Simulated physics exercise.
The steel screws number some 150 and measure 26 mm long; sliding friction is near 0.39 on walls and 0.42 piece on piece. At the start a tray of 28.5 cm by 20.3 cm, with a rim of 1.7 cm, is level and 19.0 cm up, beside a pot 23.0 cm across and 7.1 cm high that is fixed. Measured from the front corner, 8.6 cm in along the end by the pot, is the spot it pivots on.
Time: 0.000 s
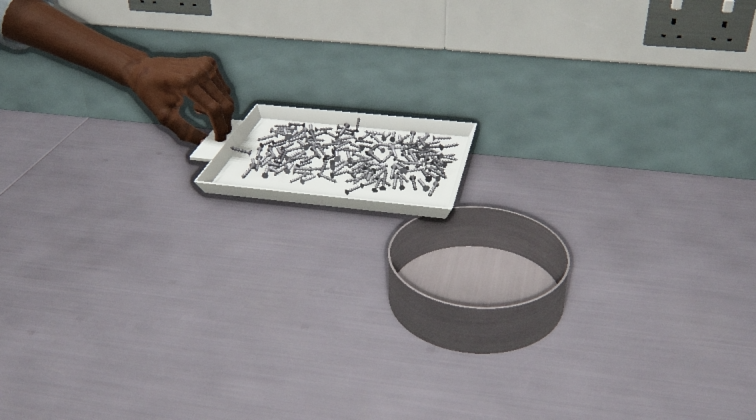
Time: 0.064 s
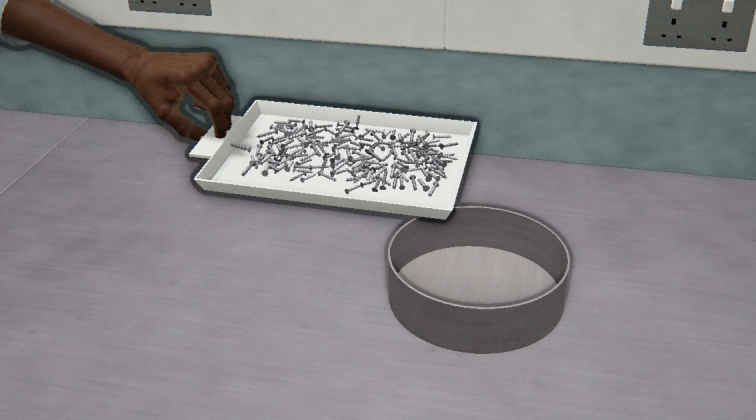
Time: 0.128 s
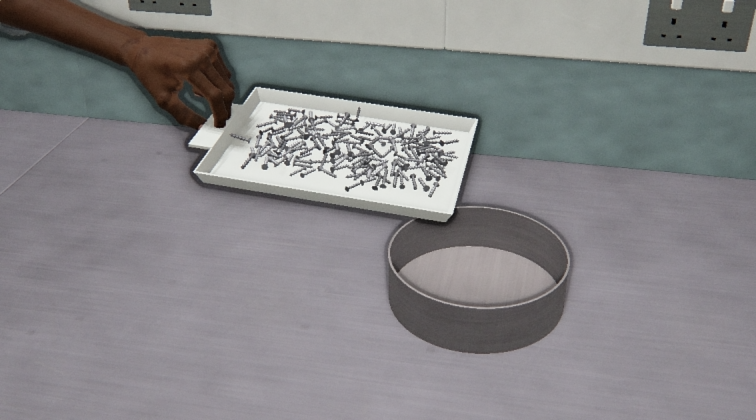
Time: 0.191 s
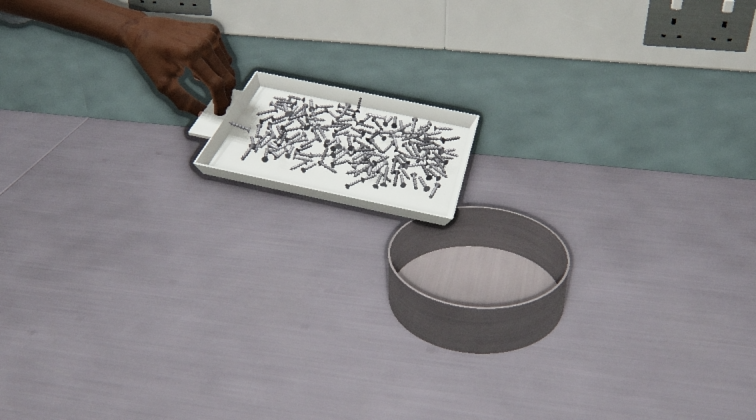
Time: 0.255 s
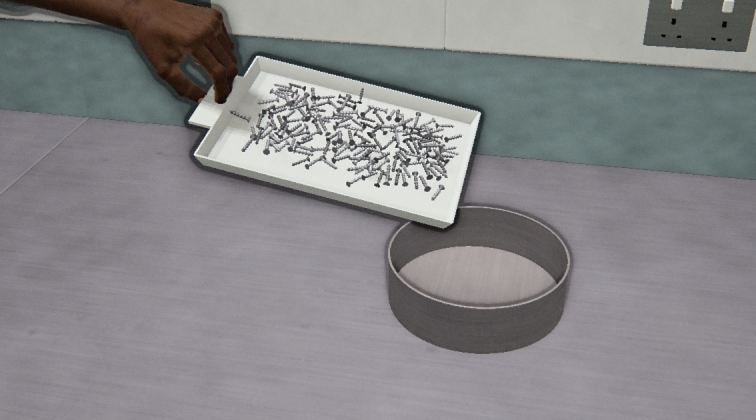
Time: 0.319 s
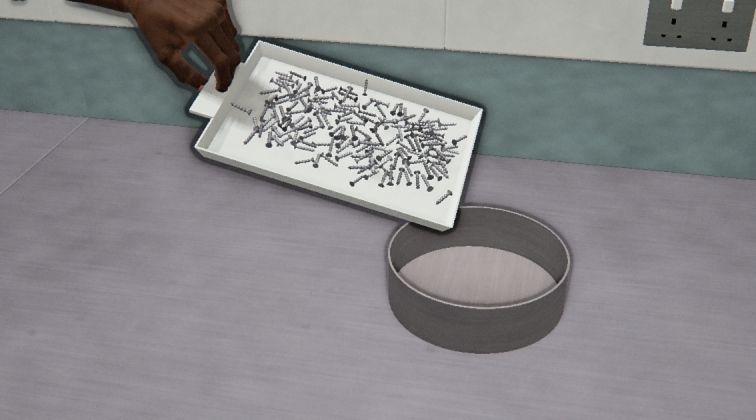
A hand tilts a white tray of steel screws down toward its right front corner.
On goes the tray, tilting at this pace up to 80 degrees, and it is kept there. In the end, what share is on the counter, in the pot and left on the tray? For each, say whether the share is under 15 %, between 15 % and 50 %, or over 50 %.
In the end counter: The dominant fraction. Pot: A middling fraction. Tray: A small fraction.
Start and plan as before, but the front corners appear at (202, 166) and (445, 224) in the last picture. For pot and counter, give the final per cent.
Final per cent - pot 35, counter 65.
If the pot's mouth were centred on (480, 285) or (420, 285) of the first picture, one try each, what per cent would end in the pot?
First try around 100 %, second around 100 %.
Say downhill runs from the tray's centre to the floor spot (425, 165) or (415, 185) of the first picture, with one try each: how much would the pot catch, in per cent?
Around 95 % for the first direction, around 75 % for the second.
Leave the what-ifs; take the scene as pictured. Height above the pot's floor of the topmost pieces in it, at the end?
It gets to about 1.5 cm.
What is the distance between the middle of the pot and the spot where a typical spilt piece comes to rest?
Some 16 centimetres.
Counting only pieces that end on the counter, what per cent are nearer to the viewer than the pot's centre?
Near 100 in a hundred.
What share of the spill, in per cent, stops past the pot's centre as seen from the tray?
About 40 %.
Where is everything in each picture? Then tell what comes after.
Tray tilt 0 degrees, front corners at (203, 179) and (446, 204); middle of the pieces at (349, 157); pot at (478, 253), in the first picture.
Tray tilt 1 degrees, front corners at (203, 176) and (446, 206); middle of the pieces at (349, 155), in the second picture.
Tray tilt 5 degrees, front corners at (203, 169) and (446, 209), lowest corner right front; middle of the pieces at (349, 149), in the third picture.
Tray tilt 10 degrees, front corners at (203, 161) and (447, 213), lowest corner right front; middle of the pieces at (350, 143), in the fourth picture.
Tray tilt 14 degrees, front corners at (203, 152) and (447, 217), lowest corner right front; middle of the pieces at (351, 137), in the fifth picture.
Tray tilt 19 degrees, front corners at (204, 145) and (447, 220), lowest corner right front; middle of the pieces at (353, 131); pot at (478, 253). Its pace works out near 75 degrees a second, in the sixth picture.
After 0.72 s, tilt 48 degrees; the tray holds 100 %, the pot 0 %.
After 0.99 s, tilt 68 degrees; the tray holds 40 %, the pot 10 %.
After 1.36 s, tilt 80 degrees; the tray holds 0 %, the pot 35 %.
By 2.1 s all is still; counter 65 %, pot 35 %, tray 0 %.
